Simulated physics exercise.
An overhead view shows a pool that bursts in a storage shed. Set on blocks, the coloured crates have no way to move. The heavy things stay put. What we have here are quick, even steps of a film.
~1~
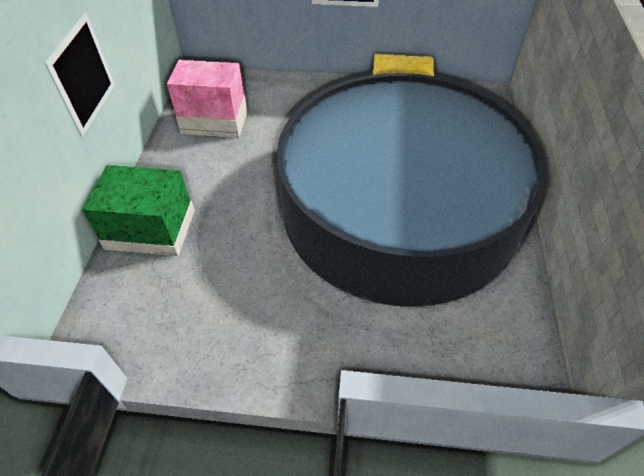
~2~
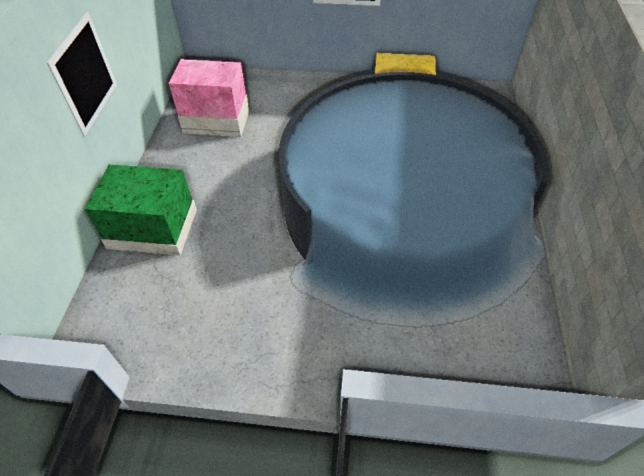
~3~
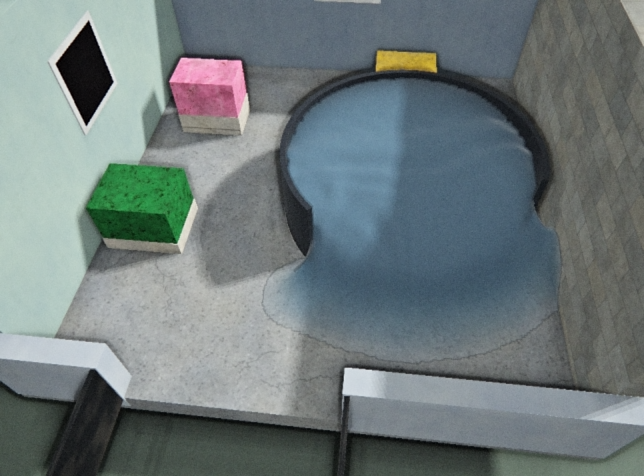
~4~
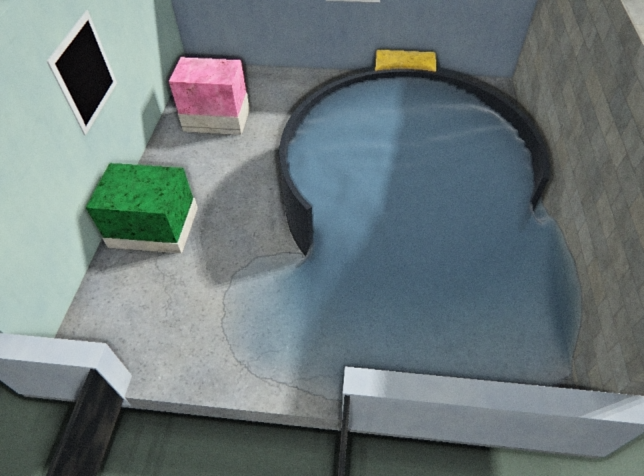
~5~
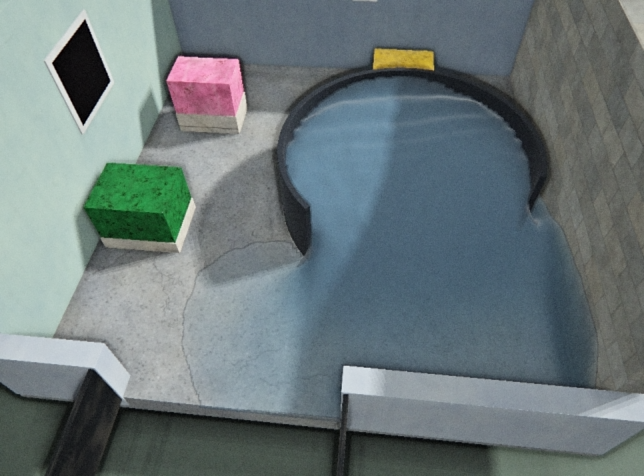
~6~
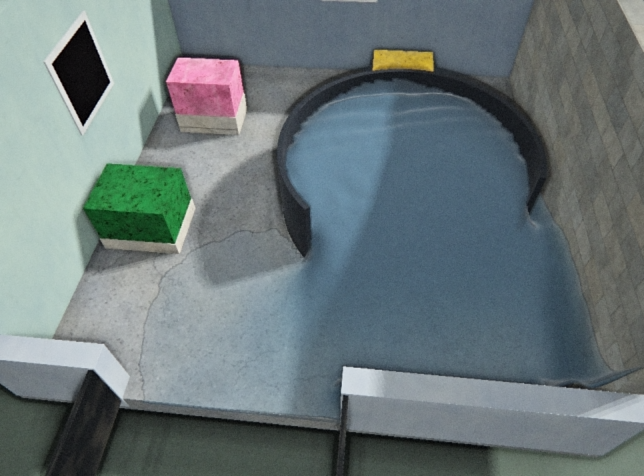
The footage shows a round dark tank of water in a walled space beside pink, green and yellow blocks; its near side opens, and water pours out, spreading forward and leftward across the grey floor while the blocks stay still.
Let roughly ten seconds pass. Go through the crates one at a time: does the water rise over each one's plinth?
In the end the pink crate ends up dry. The yellow crate ends up wet. The green crate ends up wet.
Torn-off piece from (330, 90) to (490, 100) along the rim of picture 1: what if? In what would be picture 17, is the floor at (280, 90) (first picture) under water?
I reckon it ends up drenched.
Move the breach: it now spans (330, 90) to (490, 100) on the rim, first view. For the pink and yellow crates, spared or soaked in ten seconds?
Taking them in turn, the pink one is swamped, and the yellow one is swamped.
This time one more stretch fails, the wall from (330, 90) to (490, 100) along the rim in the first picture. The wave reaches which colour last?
My pick is the green crate.
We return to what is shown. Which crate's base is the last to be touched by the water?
The answer here is the crate marked pink.
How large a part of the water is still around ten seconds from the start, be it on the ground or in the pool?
Roughly 56 parts in a hundred.
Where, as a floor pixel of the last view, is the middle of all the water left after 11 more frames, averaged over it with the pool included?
At about (412, 266).
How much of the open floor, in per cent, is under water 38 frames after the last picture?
That works out at 100 %.
A moment on, water covers 40 % of the floor; the pink crate not reached, the yellow crate not reached, the green crate water round its plinth.
Next, water covers 45 % of the floor; the pink crate not reached, the yellow crate water round its plinth, the green crate water round its plinth.
Then, water covers 70 % of the floor; the pink crate water round its plinth, the yellow crate water round its plinth, the green crate water round its plinth.
Later, water covers 100 % of the floor; the pink crate water round its plinth, the yellow crate water round its plinth, the green crate water round its plinth.
In the end, water covers 100 % of the floor; the pink crate stayed above the water, the yellow crate was topped, the green crate was topped.
